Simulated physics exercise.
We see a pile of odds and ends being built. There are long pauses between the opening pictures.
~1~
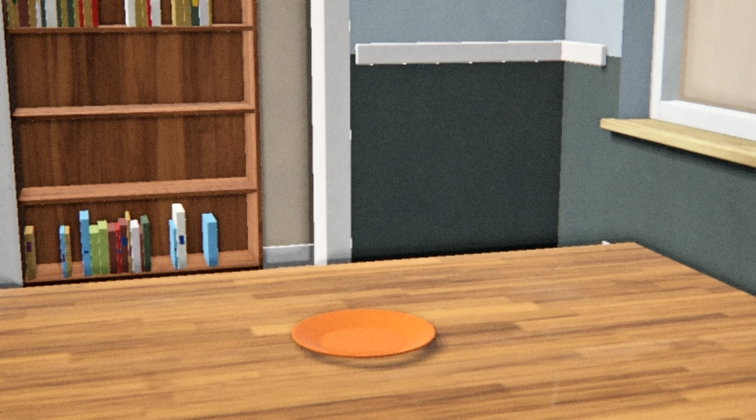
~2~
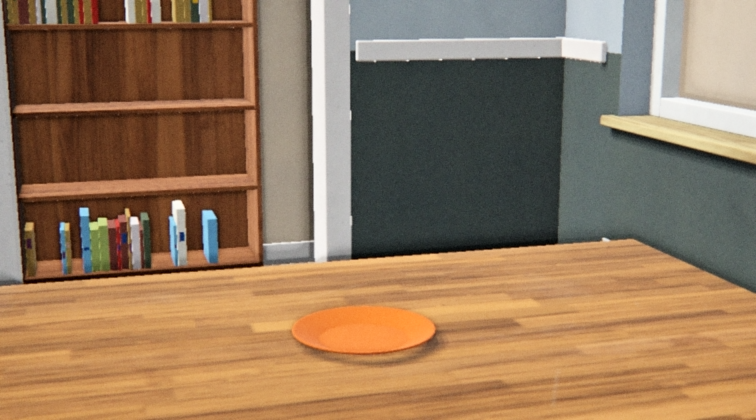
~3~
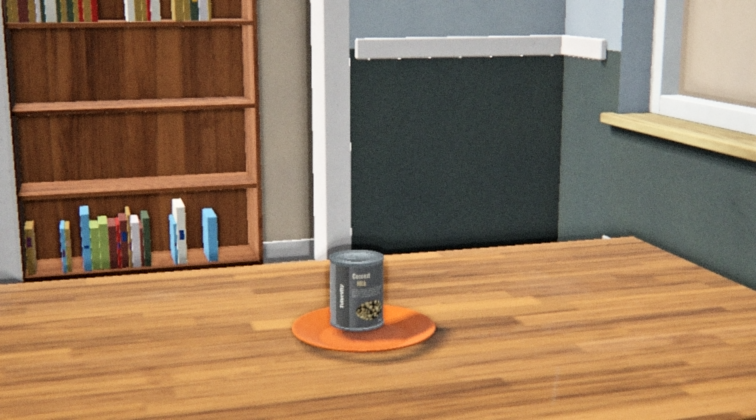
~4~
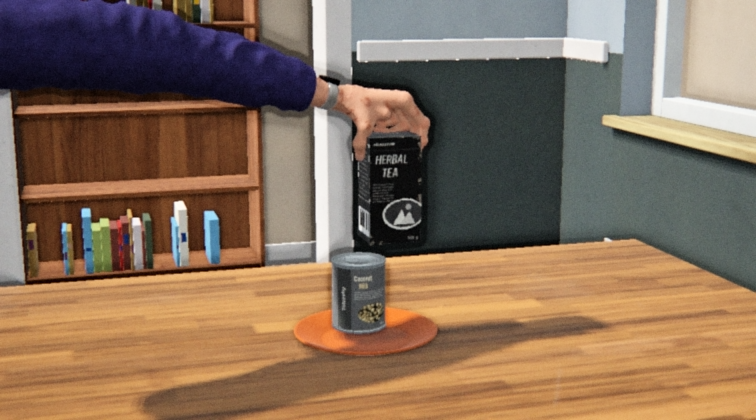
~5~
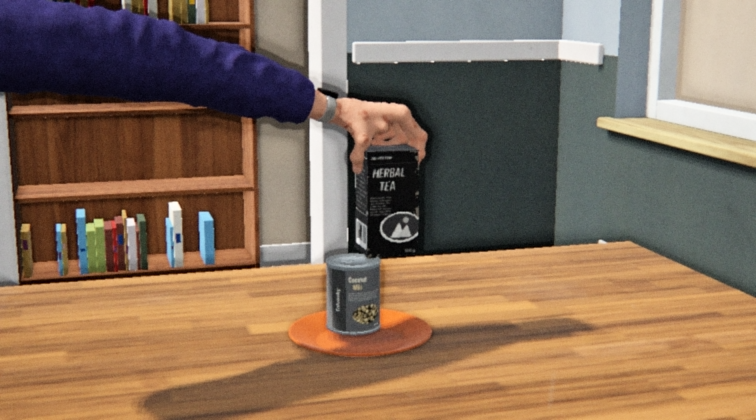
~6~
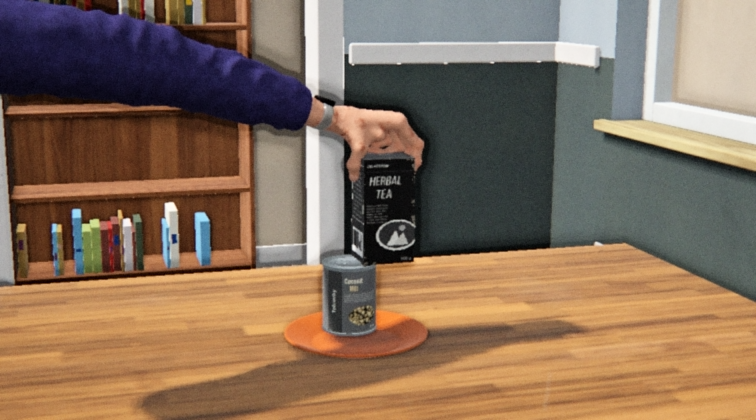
At the start, an orange plate sits alone on a wooden table, and then a grey can appears on it. An arm in a purple sleeve reaches in from the left, holding a black herbal tea box above the can, and lowers it slightly.
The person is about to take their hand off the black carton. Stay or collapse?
In the end the pile loses its balance.
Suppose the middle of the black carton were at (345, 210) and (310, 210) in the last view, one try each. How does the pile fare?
First, it holds; second, it comes apart.
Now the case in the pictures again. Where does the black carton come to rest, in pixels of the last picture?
At about (490, 304).
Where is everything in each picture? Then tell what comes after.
The last thing is not in view yet, in the first picture.
The last thing is not in view yet, in the second picture.
The last thing is not in view yet; grey pot (357, 289), in the third picture.
On its way; black carton (389, 187); grey pot (359, 292), in the fourth picture.
On its way; black carton (386, 200); grey pot (353, 293), in the fifth picture.
In place under the hand; black carton (383, 208); grey pot (349, 295), in the sixth picture.
Then, 0.40 s after the last picture, black carton now fallen.
Then, 0.50 s after the last picture, things are still on the move.
Then, 0.60 s after the last picture, as before.
At rest, fallen, black carton; the other 2 in place. Seen from the same camera at the end, black carton near (489, 304). The pile comes apart.
